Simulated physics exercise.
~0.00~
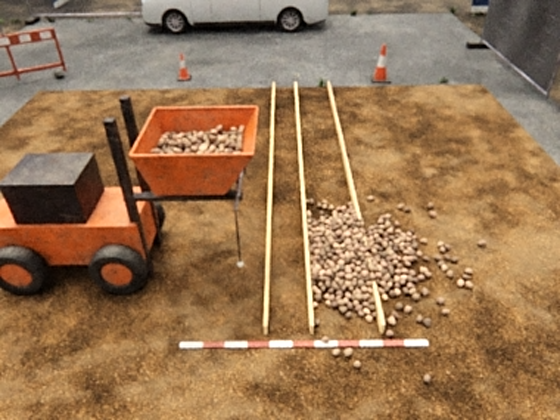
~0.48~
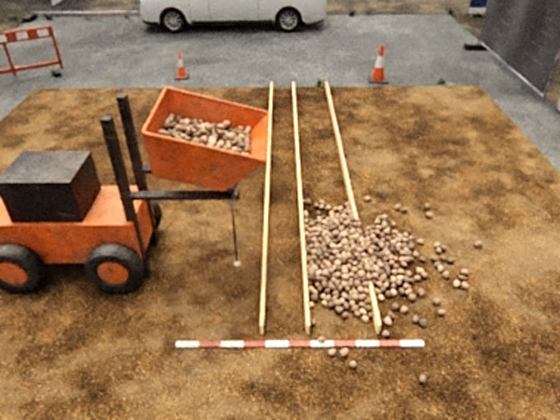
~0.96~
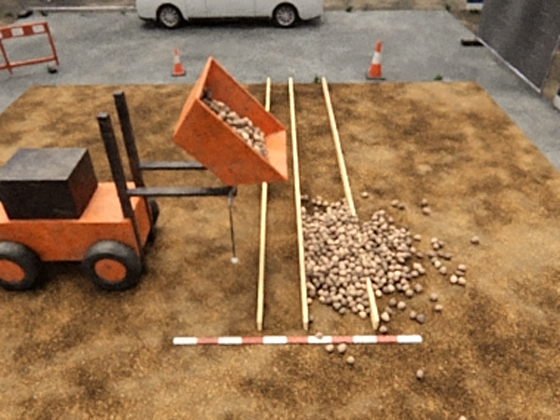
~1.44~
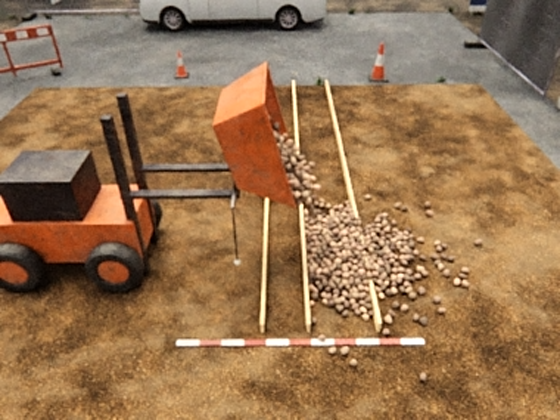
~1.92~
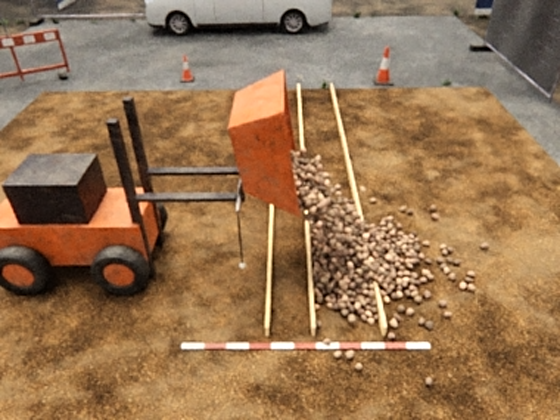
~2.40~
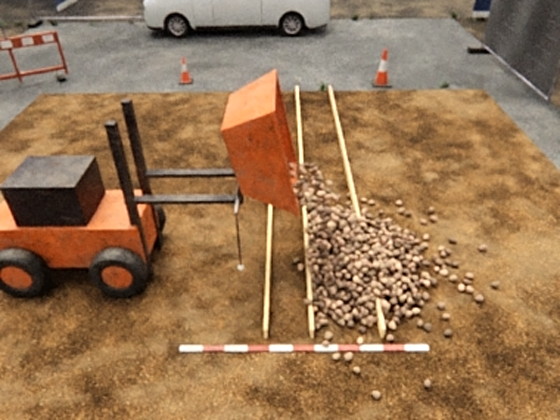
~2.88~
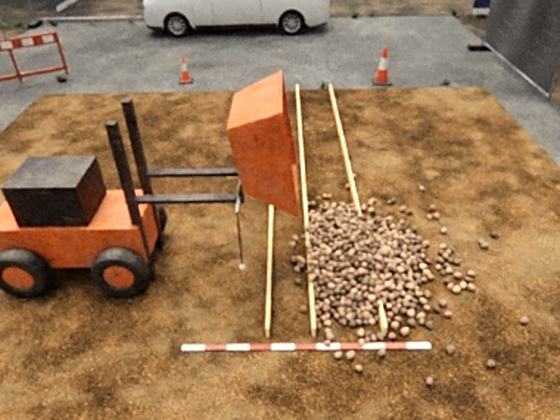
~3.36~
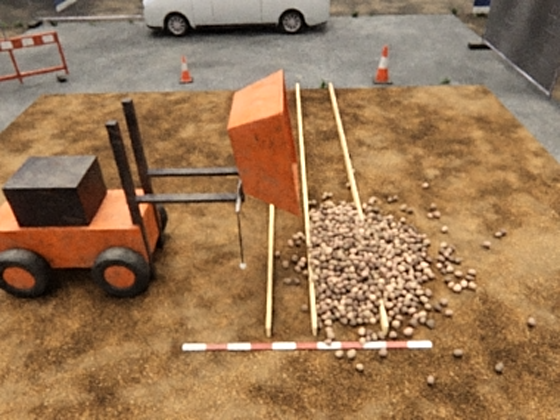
To begin with, an orange forklift holds a raised skip of brownish stones beside three long boards laid on brown ground, where an earlier heap already lies across the right-hand board. The skip tips steadily to the right, and its stones slide towards the lower edge. As it steepens, they pour out over the middle board and onto the heap. The skip then jerks back slightly and forward again while the last stones tumble down, a few rolling farther right. Finally, the emptied skip hangs steeply tipped above a larger heap, mostly between the middle and right-hand boards, with many stones beyond.
